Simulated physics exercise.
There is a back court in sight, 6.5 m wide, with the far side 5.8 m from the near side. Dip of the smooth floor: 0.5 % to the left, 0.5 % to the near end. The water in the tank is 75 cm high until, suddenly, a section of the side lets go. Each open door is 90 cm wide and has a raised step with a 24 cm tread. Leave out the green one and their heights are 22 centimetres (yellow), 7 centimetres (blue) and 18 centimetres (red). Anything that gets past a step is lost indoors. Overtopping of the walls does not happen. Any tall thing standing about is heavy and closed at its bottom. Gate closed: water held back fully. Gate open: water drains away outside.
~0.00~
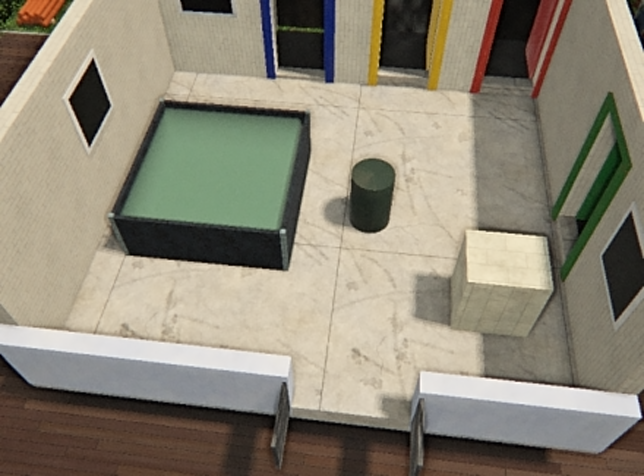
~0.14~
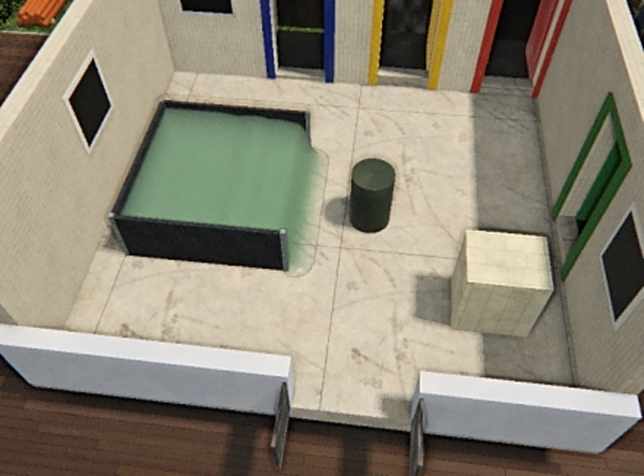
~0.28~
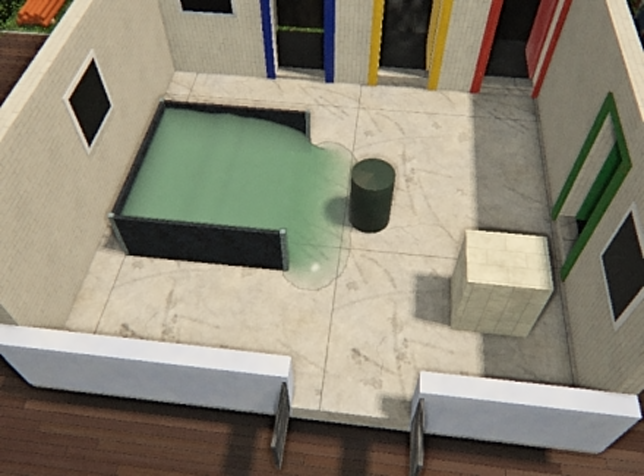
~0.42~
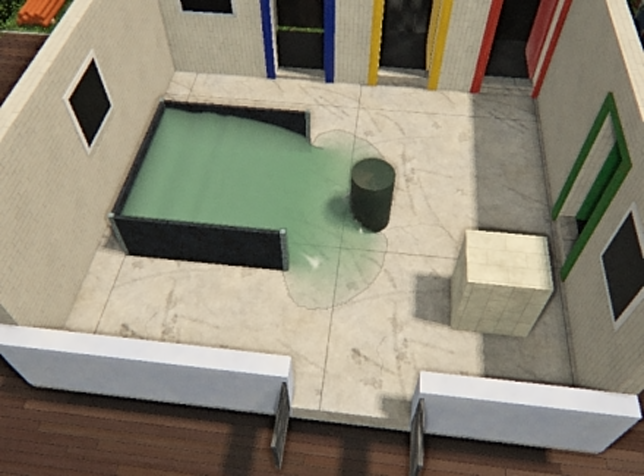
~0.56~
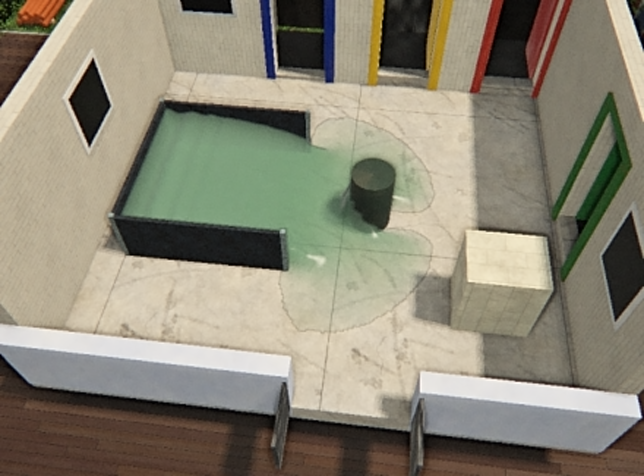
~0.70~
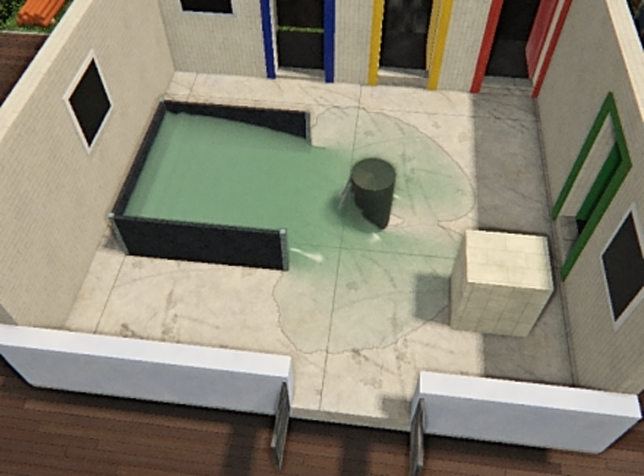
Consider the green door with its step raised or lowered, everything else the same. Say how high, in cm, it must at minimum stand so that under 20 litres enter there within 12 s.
It must stand at least about 21 cm high.
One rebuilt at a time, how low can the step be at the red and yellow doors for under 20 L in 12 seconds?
Close to 30 cm (red) and close to 14.5 cm (yellow).
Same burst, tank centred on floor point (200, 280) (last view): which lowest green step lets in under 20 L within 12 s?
Minimum: Approx. 25 cm.
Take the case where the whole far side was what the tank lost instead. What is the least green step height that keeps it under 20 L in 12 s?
Close to 7.0 cm at the least.
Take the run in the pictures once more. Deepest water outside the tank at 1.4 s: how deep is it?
I'd put it near 50 cm.
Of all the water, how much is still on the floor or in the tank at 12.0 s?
Roughly 72 %.
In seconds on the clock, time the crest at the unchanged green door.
2.2 s.
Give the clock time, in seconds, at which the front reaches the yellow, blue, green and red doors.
Times: Yellow 1.3 s, blue 3.2 s, green 1.1 s, red 1.8 s.
After 1.4 s water covers 50 % of the floor, deepest (50 cm) near (345, 217); 19 cm at the green door, 0 litres in over its 15 cm step.
After 3.0 s water covers 65 % of the floor, deepest (34 cm) near (527, 320); 19 cm at the green door, 57 litres in over its 15 cm step.
After 12.0 s water covers 100 % of the floor, deepest (14 cm) near (177, 374); 4 cm at the green door, 79 litres in over its 15 cm step.
At the green door as built, the water arrived by 1.1 s and peaked near 26 cm at 2.2 s.
With a step of 17.5 cm, 47 litres would have come in within the 12 s; with 24 cm, 8 litres. So under 20 litres takes about 21 cm.
